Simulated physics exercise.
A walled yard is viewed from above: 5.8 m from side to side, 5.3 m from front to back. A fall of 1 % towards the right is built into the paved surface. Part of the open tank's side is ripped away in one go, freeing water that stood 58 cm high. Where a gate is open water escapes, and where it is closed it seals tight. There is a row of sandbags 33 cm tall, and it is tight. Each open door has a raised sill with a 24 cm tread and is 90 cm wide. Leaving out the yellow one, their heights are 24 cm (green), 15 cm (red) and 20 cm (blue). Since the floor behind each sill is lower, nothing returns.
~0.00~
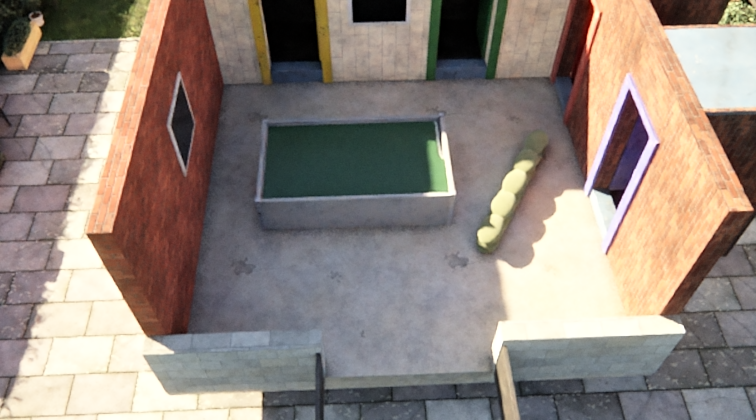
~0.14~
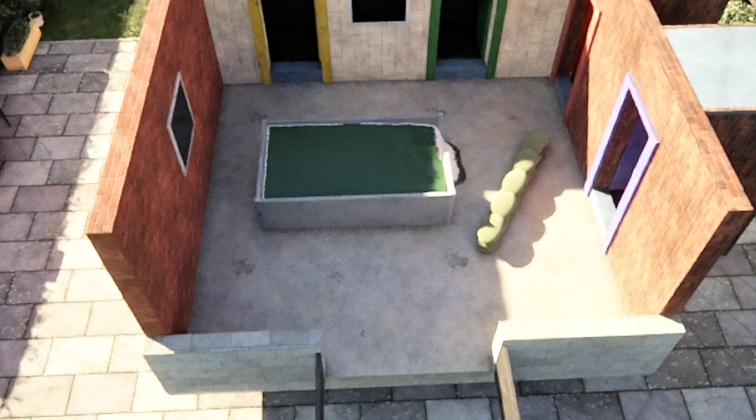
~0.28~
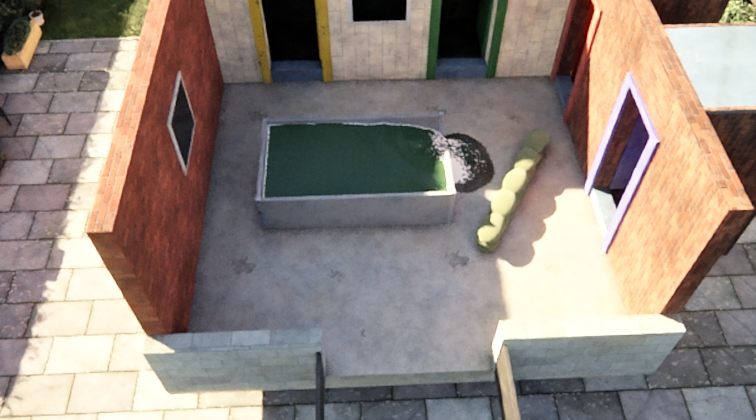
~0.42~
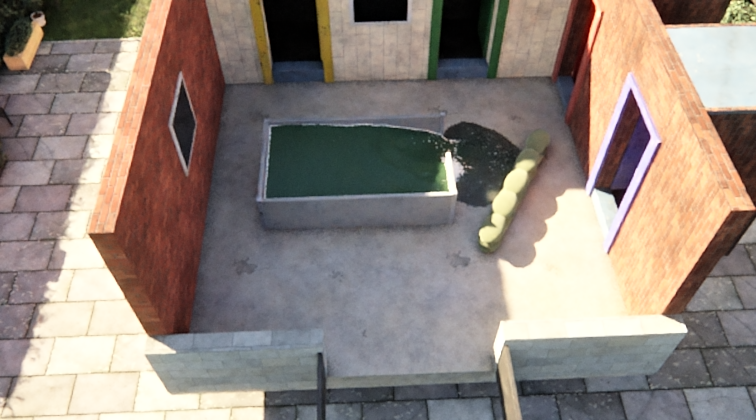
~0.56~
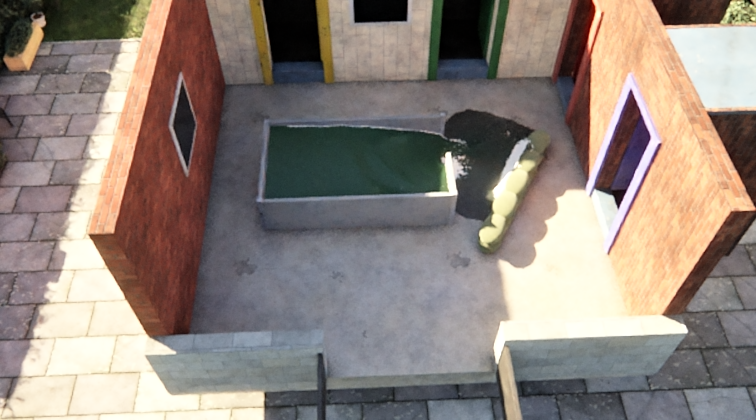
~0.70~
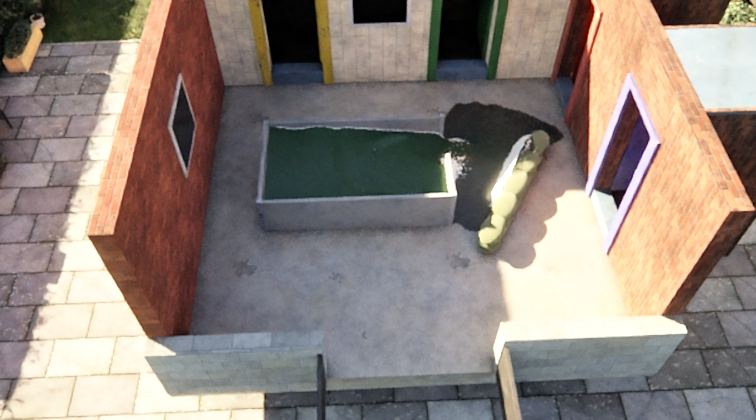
An open tank's right side breaks, and dark water spreads across the floor around the sandbags.
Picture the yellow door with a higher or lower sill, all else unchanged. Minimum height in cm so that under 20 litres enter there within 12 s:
6 cm.
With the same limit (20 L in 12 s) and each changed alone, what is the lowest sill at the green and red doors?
Some 12.0 cm for green, some 28 cm for red.
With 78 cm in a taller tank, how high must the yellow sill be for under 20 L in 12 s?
8.0 cm.
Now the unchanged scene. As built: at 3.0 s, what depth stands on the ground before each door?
Yellow door 0 cm, green door 12 cm, red door 31 cm, blue door 3 cm.
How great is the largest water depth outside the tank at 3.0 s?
Up to some 32 centimetres, I'd say.
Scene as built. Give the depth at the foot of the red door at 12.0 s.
Depth: Near 11.5 cm.
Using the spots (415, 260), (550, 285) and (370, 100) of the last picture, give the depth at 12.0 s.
Roughly 4, 6 and 9 centimetres.
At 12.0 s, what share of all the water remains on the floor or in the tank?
Roughly 82 percent of the water remains.
After 1.4 s water covers 15 % of the floor, deepest (39 cm) near (513, 173); it has not reached the yellow door.
After 3.0 s water covers 35 % of the floor, deepest (32 cm) near (555, 86); it has not reached the yellow door.
After 12.0 s water covers 95 % of the floor, deepest (12 cm) near (561, 107); 8 cm at the yellow door, 0 litres in over its 26 cm sill.
At the yellow door as built, the water arrived by 3.7 s and peaked near 10 cm at 8.6 s.
Run again over the same 12 s with other heights there, 33 litres in over 5 cm, 15 litres over 6.5 cm. The limit of 20 litres is kept from about 6 cm up.
